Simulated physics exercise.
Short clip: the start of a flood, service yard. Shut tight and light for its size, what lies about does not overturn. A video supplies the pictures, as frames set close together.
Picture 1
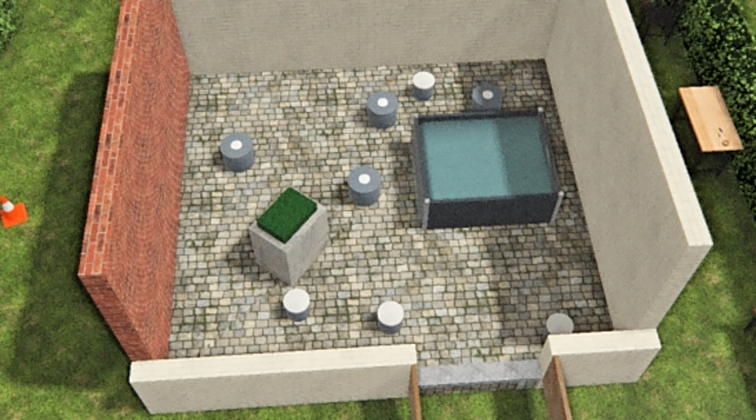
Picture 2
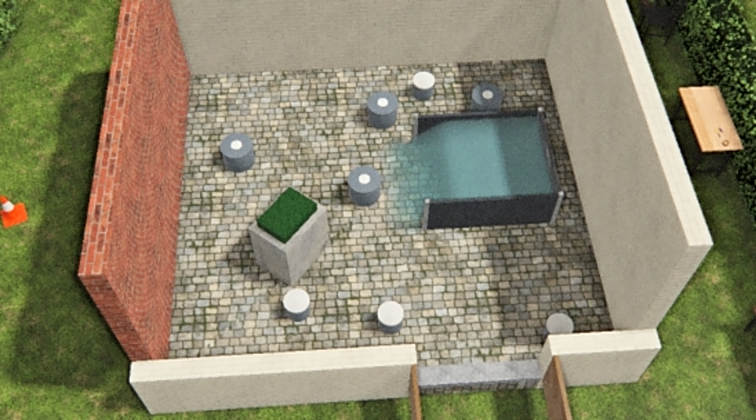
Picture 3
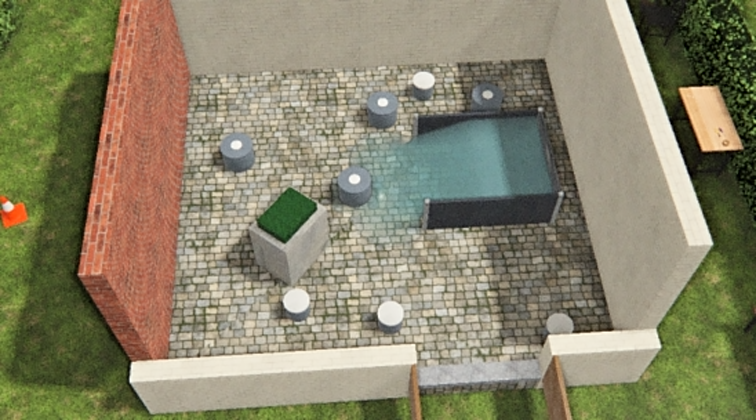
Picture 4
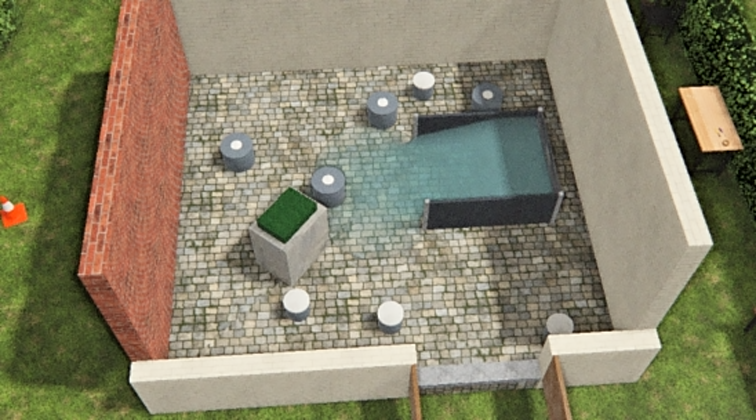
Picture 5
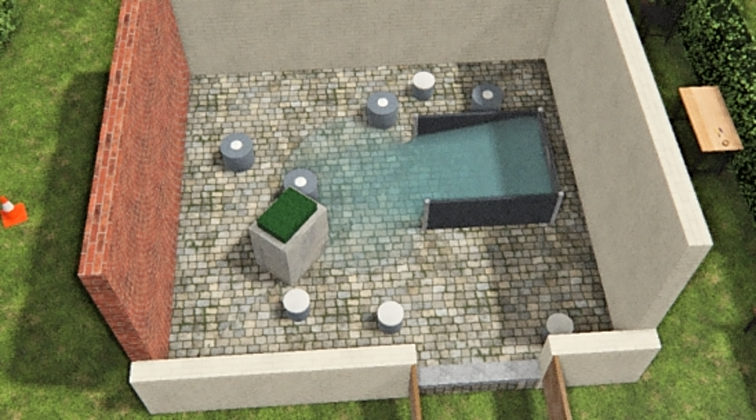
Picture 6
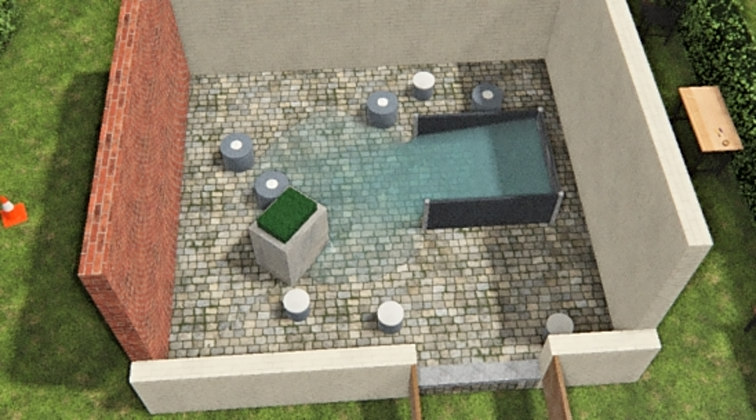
Water poured out of the left side of a dark tank and spread across the paved yard, then pushed one grey tub left, behind the planter, while the other tubs stayed put.
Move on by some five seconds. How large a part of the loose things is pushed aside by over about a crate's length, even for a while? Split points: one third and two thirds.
Portion: One third through two thirds.
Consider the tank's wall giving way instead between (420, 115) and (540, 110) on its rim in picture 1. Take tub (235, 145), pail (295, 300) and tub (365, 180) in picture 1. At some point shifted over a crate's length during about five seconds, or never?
Taking them in order, covered the distance, short of it, short of it.
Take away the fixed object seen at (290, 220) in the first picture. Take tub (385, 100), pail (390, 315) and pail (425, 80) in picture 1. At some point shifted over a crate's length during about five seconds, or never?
So, one at a time, the first didn't go far, the next got displaced and the last didn't go far.
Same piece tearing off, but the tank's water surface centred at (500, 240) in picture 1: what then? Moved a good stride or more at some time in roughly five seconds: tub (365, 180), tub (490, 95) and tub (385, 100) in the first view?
In turn: Beyond that mark, under that mark, under that mark.
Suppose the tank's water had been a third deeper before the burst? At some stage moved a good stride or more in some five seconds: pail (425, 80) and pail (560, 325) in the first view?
So the first made it that far, and the second came up short.
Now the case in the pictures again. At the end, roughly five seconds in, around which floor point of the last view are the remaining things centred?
I'd put it around pixel (413, 206).
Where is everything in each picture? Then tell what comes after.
The first frame shows a tub at (364, 179), on the bottom; a tub at (383, 102) rests on the ground; 0 of 8 have shifted.
The second frame shows a tub at (364, 179) rests on the ground; a tub at (383, 102), on the bottom; 0 of 8 have shifted.
The third frame shows a tub at (354, 179) rests on the ground, close to its start; a tub at (383, 102) rests on the ground; 1 of 8 have shifted.
The fourth frame shows a tub at (328, 180) rests on the ground, a stride from its start; a tub at (383, 102) rests on the ground; 1 of 8 have shifted.
The fifth frame shows a tub at (301, 182), on the bottom, a stride from its start; a tub at (383, 102) rests on the ground; 1 of 8 have shifted.
The sixth frame shows a tub at (272, 184), on the bottom, a stride from its start; a tub at (383, 102) rests on the ground; 1 of 8 have shifted.
A moment on, 1 of 8 are well off their spots; 0 afloat.
Next, 3 of 8 are well off their spots; 2 afloat.
Later, 3 of 8 are well off their spots; 3 afloat.
In the end, 3 of 8 are well off their spots, and 4 have been at some point; 4 afloat.
